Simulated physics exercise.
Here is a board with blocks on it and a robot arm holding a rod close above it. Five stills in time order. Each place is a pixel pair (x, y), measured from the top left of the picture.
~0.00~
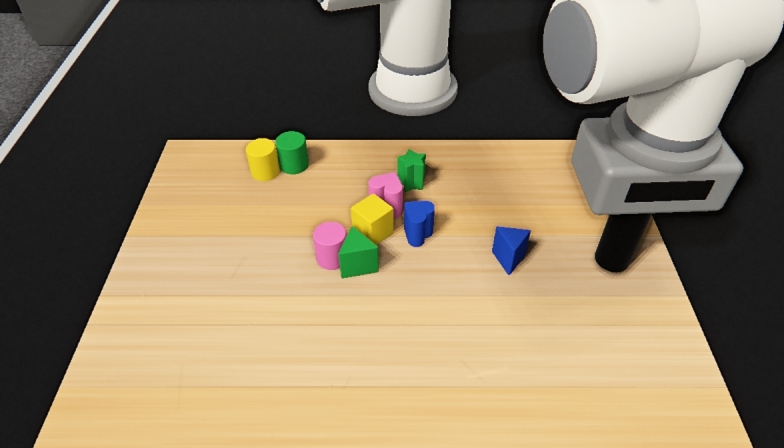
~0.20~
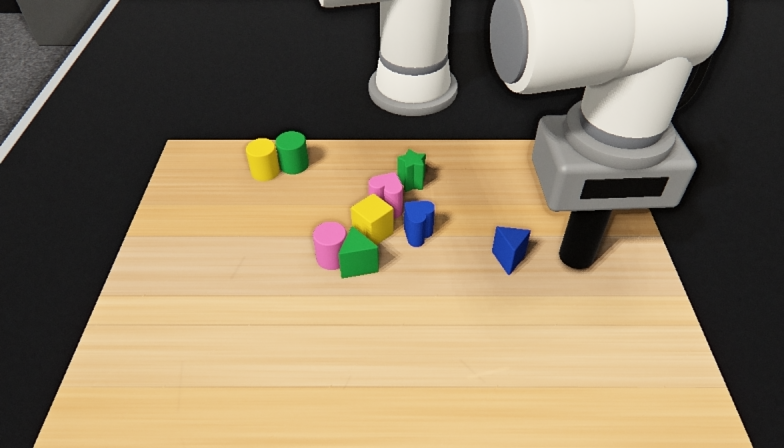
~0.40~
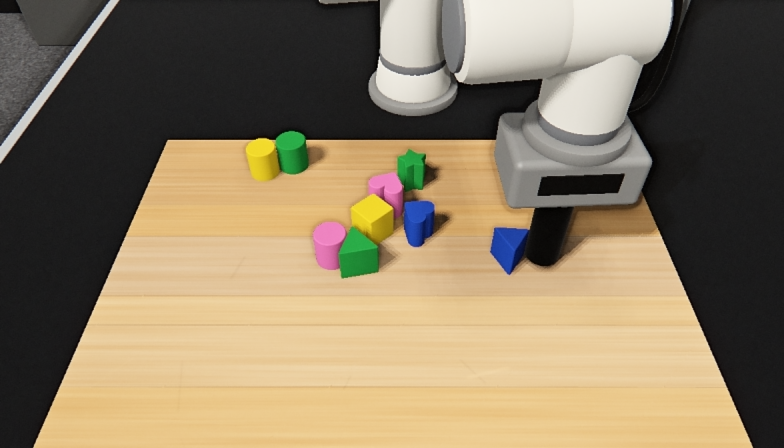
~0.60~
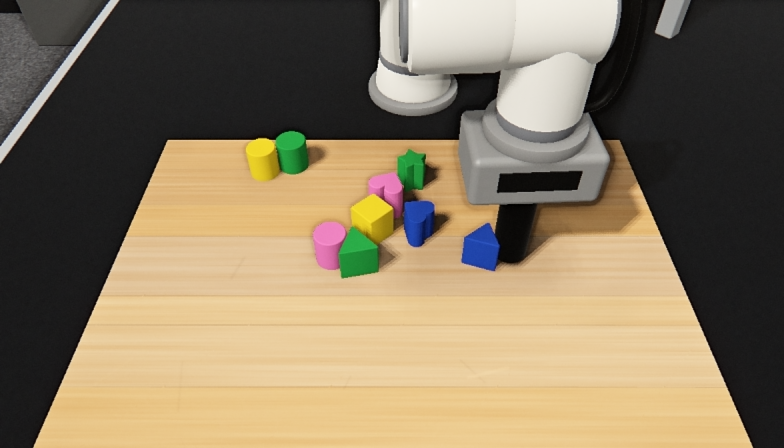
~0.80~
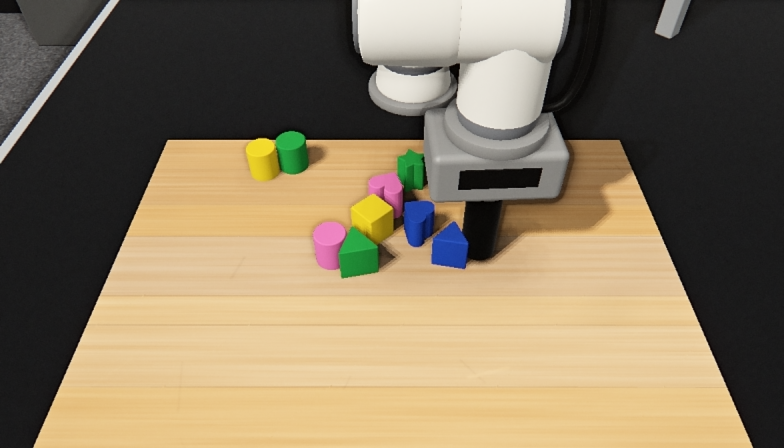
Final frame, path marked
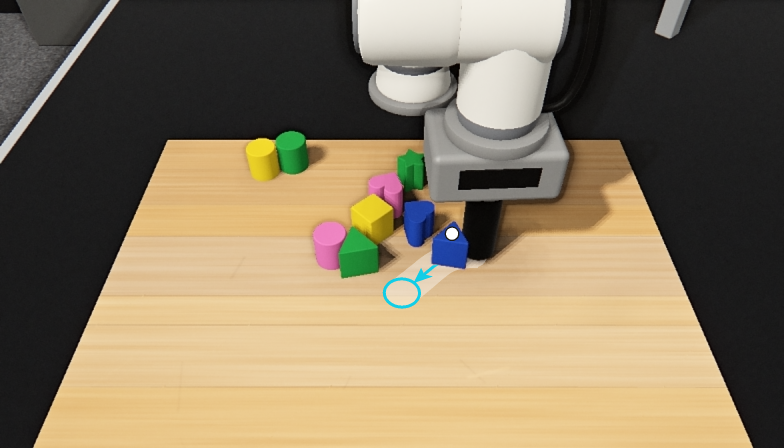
A robot arm moves its rod left and pushes the blue triangular block across the board.
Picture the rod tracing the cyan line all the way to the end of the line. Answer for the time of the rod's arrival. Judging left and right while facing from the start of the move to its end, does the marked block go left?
The answer is no.
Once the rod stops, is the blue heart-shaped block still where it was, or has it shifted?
At the end, its place is the same.
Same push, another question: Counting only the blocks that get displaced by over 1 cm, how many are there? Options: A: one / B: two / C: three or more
Letter A.
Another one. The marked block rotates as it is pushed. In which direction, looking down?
The block spins clockwise.
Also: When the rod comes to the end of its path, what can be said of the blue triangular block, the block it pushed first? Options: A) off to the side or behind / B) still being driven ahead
It's A.
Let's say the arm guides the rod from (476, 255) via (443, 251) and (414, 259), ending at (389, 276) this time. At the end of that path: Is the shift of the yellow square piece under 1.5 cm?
Yes, it checks out.
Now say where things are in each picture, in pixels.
Rod's lower end at (612, 260); blue heart-shaped block at (419, 210); blue triangular block at (514, 235), in the first picture.
Rod at (576, 257); blocks still, in the second picture.
Rod at (541, 254); blocks still, in the third picture.
Rod at (509, 251); blue triangular block at (484, 235), in the fourth picture.
Rod at (477, 248); blue heart-shaped block at (419, 210); blue triangular block at (452, 234), in the fifth picture.
Drawn move, from (476, 255) over (446, 259) and (424, 275) to (402, 293); the dot is on the blue triangular block.
The first path, step by step. Halfway along, rod at (435, 260); blue triangular block at (407, 240), turned 30° clockwise.
At the end, rod at (402, 286); blue heart-shaped block still; blue triangular block at (393, 241), turned 60° clockwise.
